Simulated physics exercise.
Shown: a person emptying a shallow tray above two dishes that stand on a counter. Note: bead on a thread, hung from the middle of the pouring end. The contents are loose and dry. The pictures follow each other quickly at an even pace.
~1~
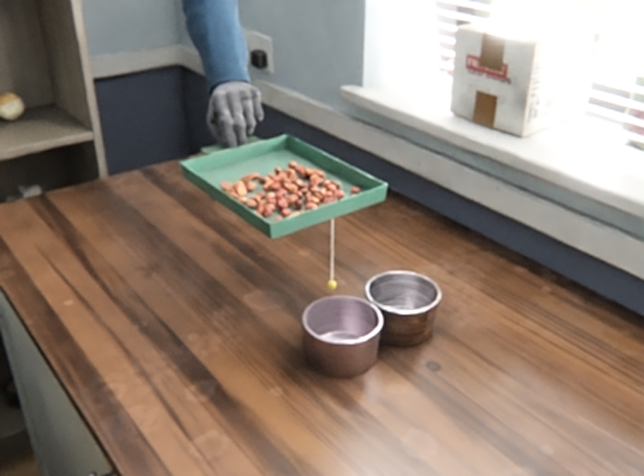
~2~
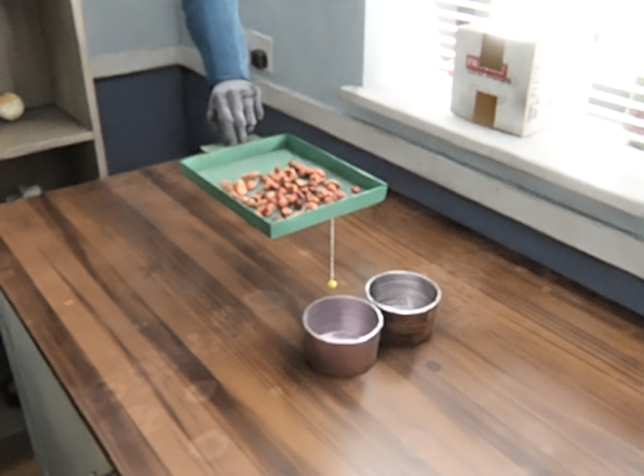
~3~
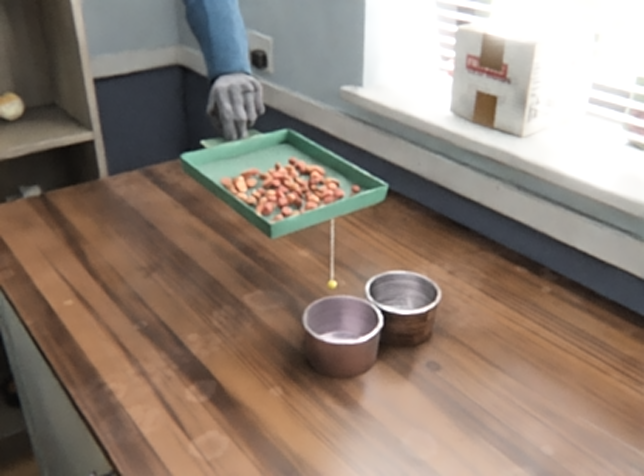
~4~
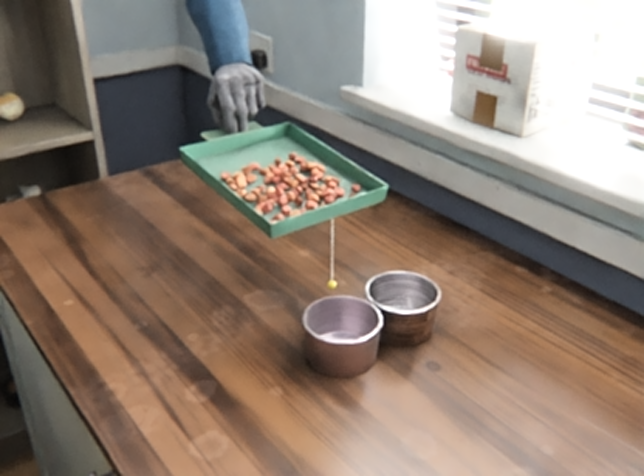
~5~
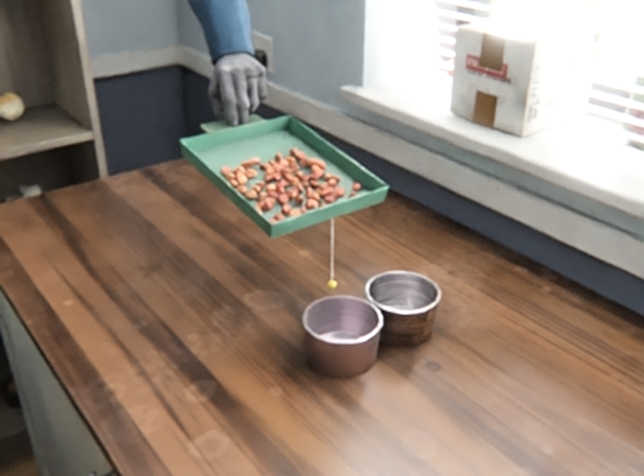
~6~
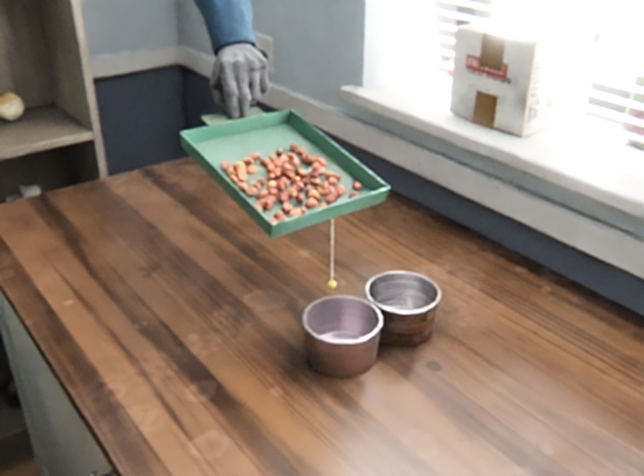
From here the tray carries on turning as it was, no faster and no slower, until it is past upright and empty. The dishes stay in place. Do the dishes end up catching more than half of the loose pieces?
I expect the catch to be a majority.
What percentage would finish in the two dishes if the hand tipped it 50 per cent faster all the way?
I'd put it at some 90 per cent.
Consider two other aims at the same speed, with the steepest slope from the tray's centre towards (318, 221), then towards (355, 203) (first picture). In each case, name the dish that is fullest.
Going by the two slopes in order, it's the left-side one and then the right-side one.
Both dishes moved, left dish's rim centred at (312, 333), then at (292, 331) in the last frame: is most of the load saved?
Catch, run one: Past the halfway mark; run two: Past the halfway mark.
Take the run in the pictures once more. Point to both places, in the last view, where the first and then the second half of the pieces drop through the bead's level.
It goes through near (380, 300) first, then near (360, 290).
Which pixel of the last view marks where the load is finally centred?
Once it all stops, the middle lies near (357, 343).
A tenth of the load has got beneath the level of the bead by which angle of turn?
That happens at around 90°.
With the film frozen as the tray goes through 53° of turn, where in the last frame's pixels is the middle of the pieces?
Near the pixel (320, 187).
Shortly afterwards, tray tipped steeply; the whole lot on the tray.
Next, tray tipped right over; all but a few on the tray; only a few outside both; a little in the air.
Some moments later, tray tipped past a quarter turn; near half in the left dish; near a third in the right dish; a little outside both; only a few in the air.
In the end, tray tipped past a quarter turn; near half in the left dish; near a third in the right dish; a little outside both.
